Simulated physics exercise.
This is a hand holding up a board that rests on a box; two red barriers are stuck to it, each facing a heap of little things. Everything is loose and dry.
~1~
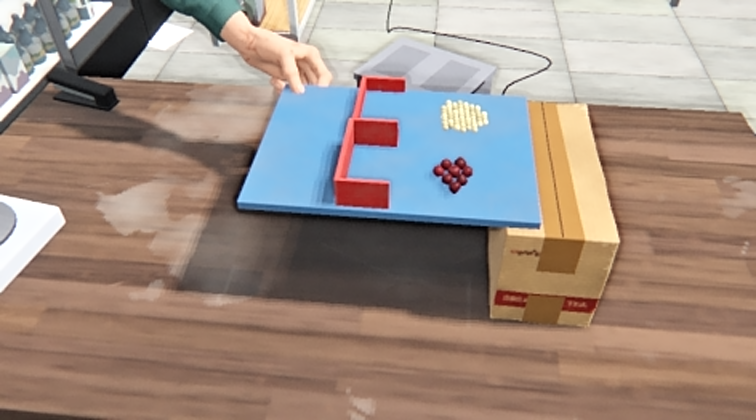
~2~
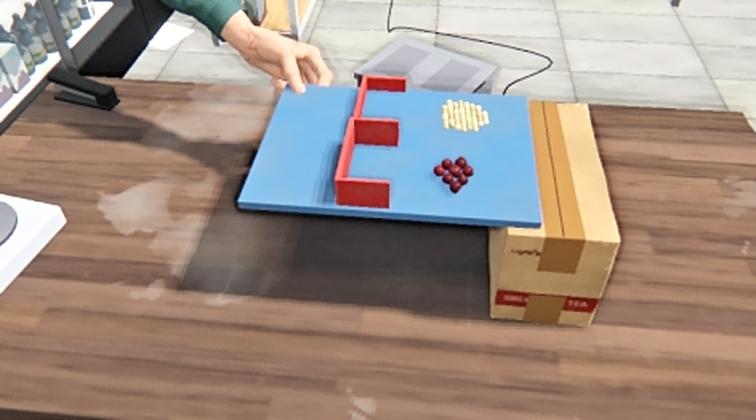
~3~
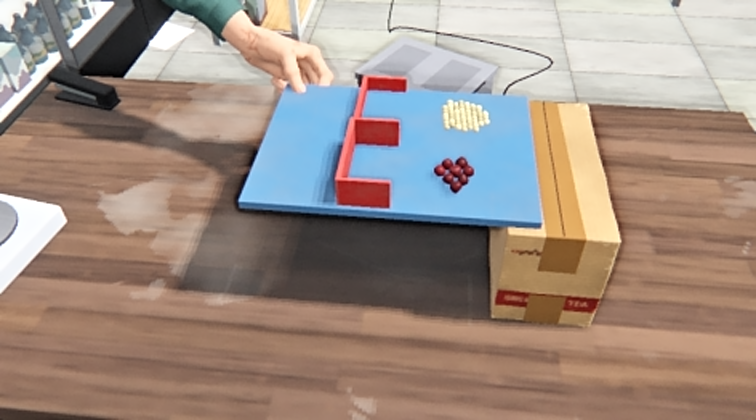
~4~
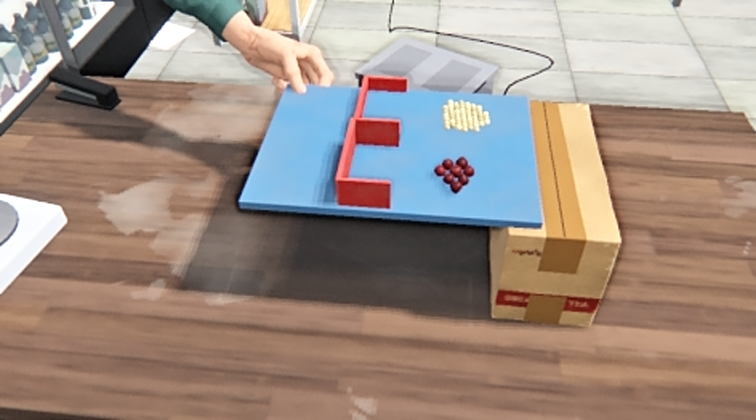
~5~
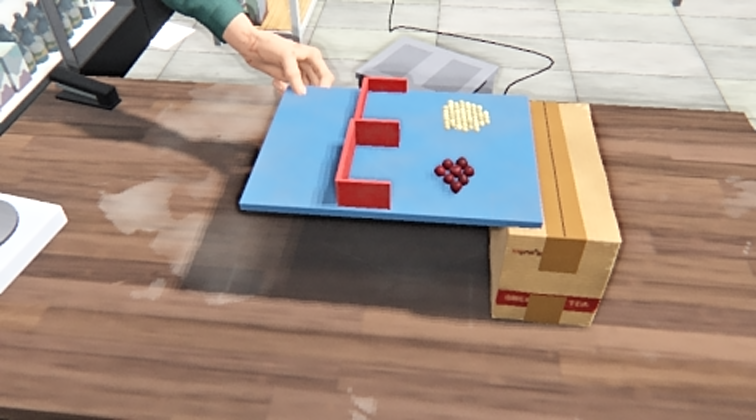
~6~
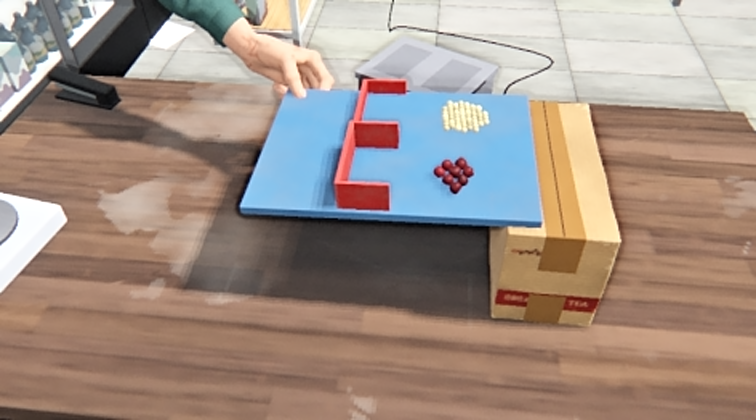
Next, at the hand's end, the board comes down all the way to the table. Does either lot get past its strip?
Nearer lot: No, it is held. Farther lot: No, it is held.
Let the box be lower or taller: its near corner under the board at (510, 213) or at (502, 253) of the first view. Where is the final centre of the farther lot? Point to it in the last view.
The middle should sit around (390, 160) in the first case and around (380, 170) in the second.
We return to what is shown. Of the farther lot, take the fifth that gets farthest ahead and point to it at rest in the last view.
Roughly at (380, 165) in the last picture.
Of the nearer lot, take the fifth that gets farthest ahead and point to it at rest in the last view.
Roughly at (369, 232).
Then, 0.48 s past the last view, board sloping at 14°; nearer lot where it was; farther lot on its way down.
Then, 0.99 s past the last view, board sloping at 28°; nearer lot has reached its bar; farther lot has reached its bar.
Then, 1.59 s past the last view, board resting at 31°; nearer lot has reached its bar; farther lot has reached its bar.
Finally, board resting at 31°; nearer lot gathered behind its bar; farther lot gathered behind its bar.
